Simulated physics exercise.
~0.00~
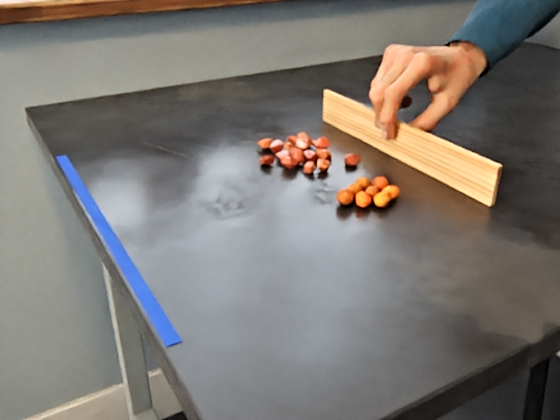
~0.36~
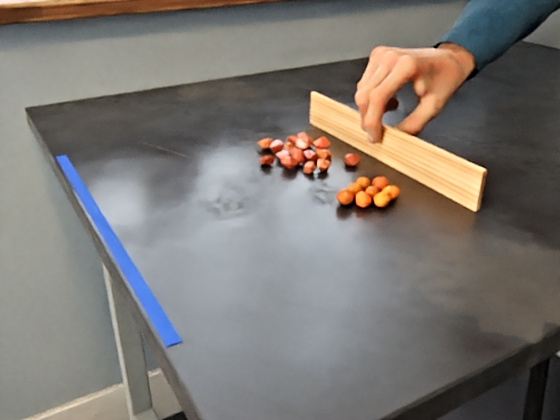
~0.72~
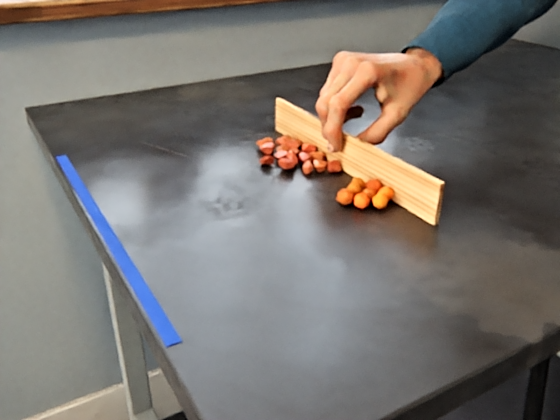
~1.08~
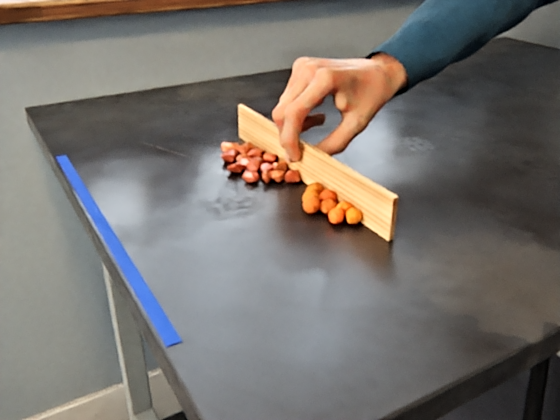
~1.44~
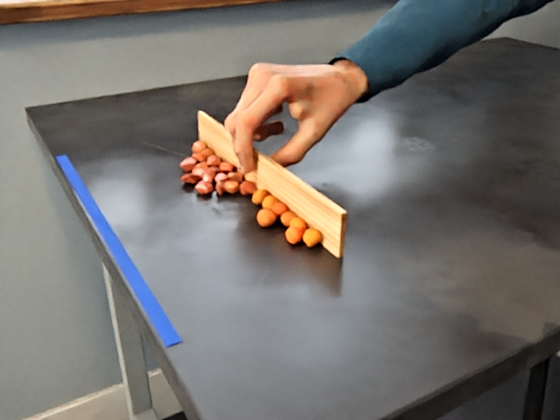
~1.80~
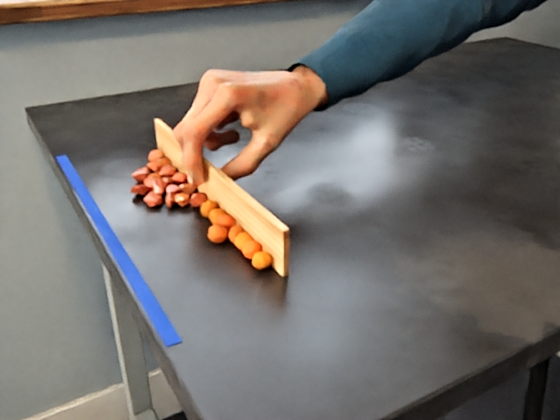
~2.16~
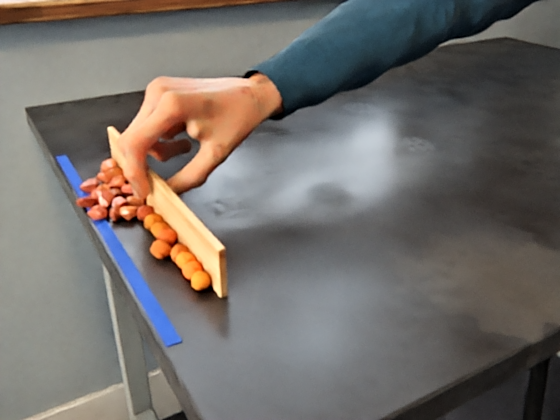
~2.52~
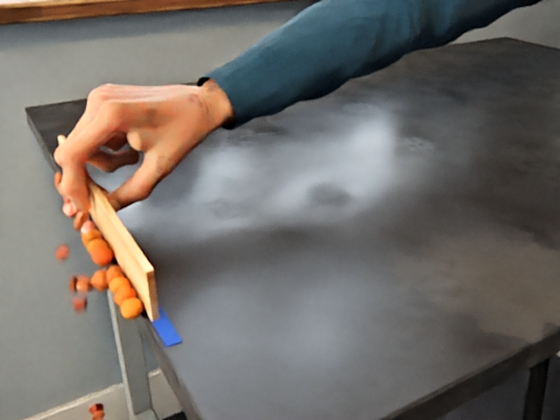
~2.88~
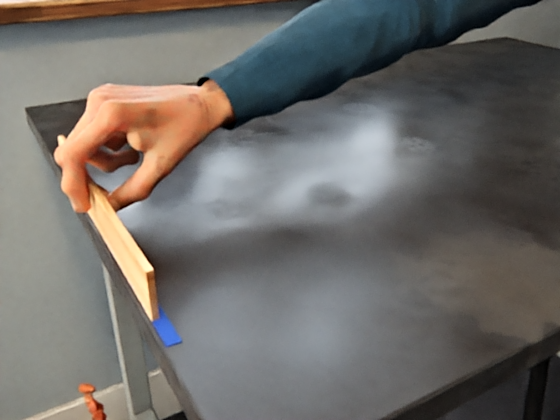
A hand slid an upright strip of wood leftward across a dark table, gathering a batch of orange balls and a batch of reddish pieces, until it stopped at the blue tape along the edge and both batches tumbled off toward the floor.
